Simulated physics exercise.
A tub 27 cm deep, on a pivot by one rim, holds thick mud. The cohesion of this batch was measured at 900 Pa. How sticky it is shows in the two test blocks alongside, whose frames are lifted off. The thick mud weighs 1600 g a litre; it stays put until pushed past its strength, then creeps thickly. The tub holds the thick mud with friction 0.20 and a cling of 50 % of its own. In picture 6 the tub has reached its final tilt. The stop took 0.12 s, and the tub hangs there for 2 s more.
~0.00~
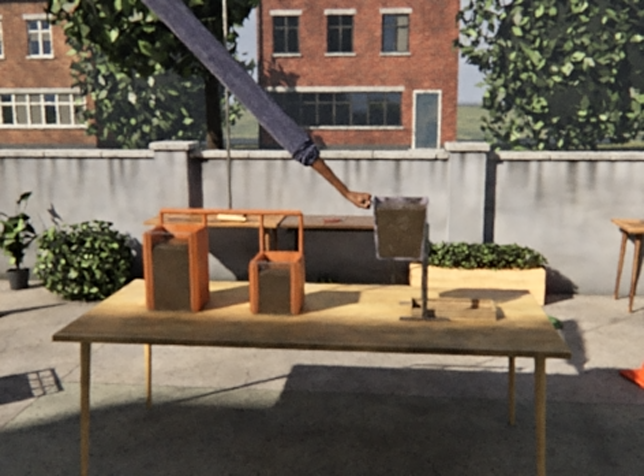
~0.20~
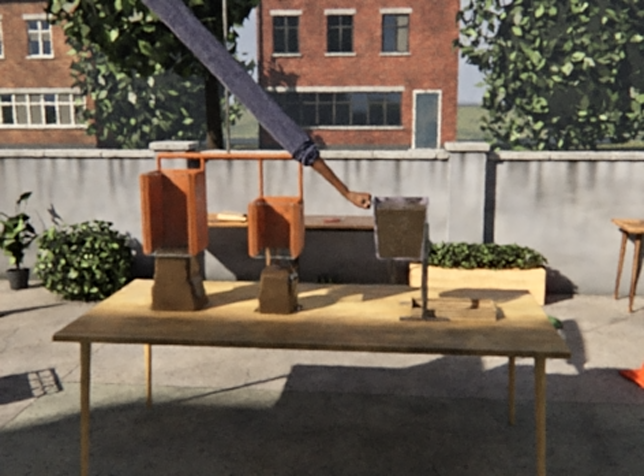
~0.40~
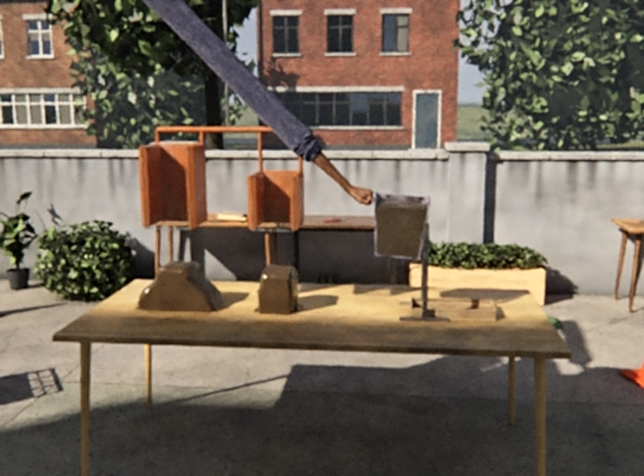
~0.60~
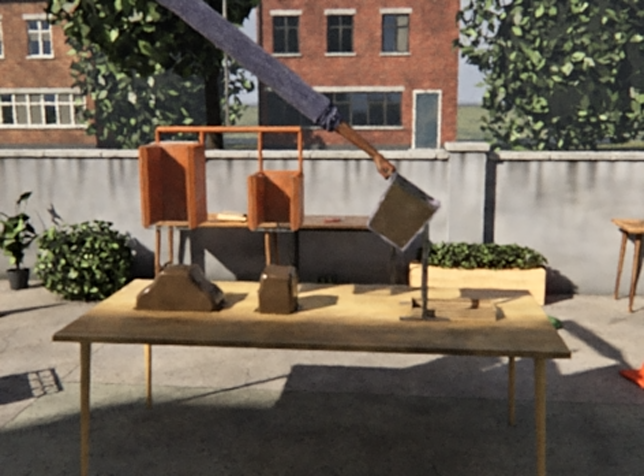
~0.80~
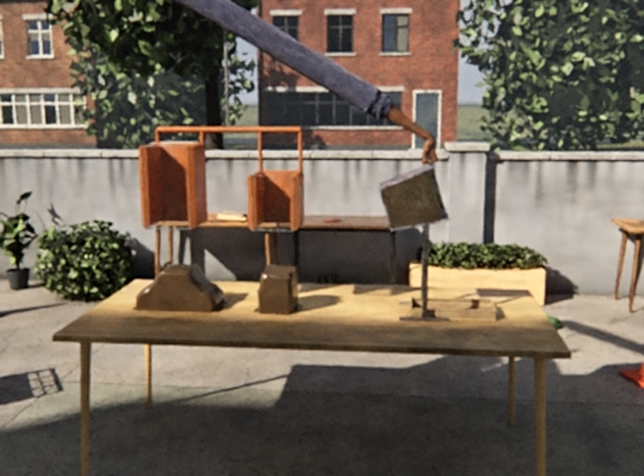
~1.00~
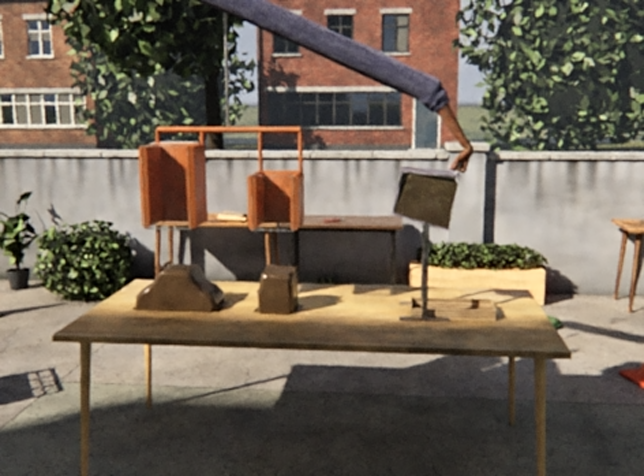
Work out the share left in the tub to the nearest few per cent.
The share left in the tub is near 0 %.
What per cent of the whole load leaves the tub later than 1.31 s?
Near 45 %.
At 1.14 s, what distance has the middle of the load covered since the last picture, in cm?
About 6 cm.
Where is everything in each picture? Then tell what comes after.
Handle-side rim at (374, 202), tilt 0 degrees; highest point of the thick mud at (406, 209); test blocks 34 cm, 22 cm high (left to right), in the first picture.
Handle-side rim at (374, 202), tilt 0 degrees; highest point of the thick mud at (406, 209); test blocks 30 cm, 21 cm high (left to right), in the second picture.
Handle-side rim at (376, 199), tilt 4 degrees; highest point of the thick mud at (379, 206); test blocks 22 cm, 21 cm high (left to right), in the third picture.
Handle-side rim at (397, 177), tilt 34 degrees; highest point of the thick mud at (396, 186); test blocks 21 cm, 21 cm high (left to right), in the fourth picture.
Handle-side rim at (435, 168), tilt 73 degrees; highest point of the thick mud at (424, 174); test blocks 21 cm, 21 cm high (left to right), in the fifth picture.
Handle-side rim at (461, 178), tilt 100 degrees; highest point of the thick mud at (413, 175); test blocks 21 cm, 21 cm high (left to right), in the sixth picture.
By 1.14 s, the tub is at 100 degrees and holds 77 %.
By 1.31 s, the tub is at 100 degrees and holds 44 %.
By 1.48 s, the tub is at 100 degrees and holds 14 %.
By 1.65 s, the tub is at 100 degrees and holds 0 %.
By 3.00 s, at the end, the tub is at 100 degrees and holds 0 %.
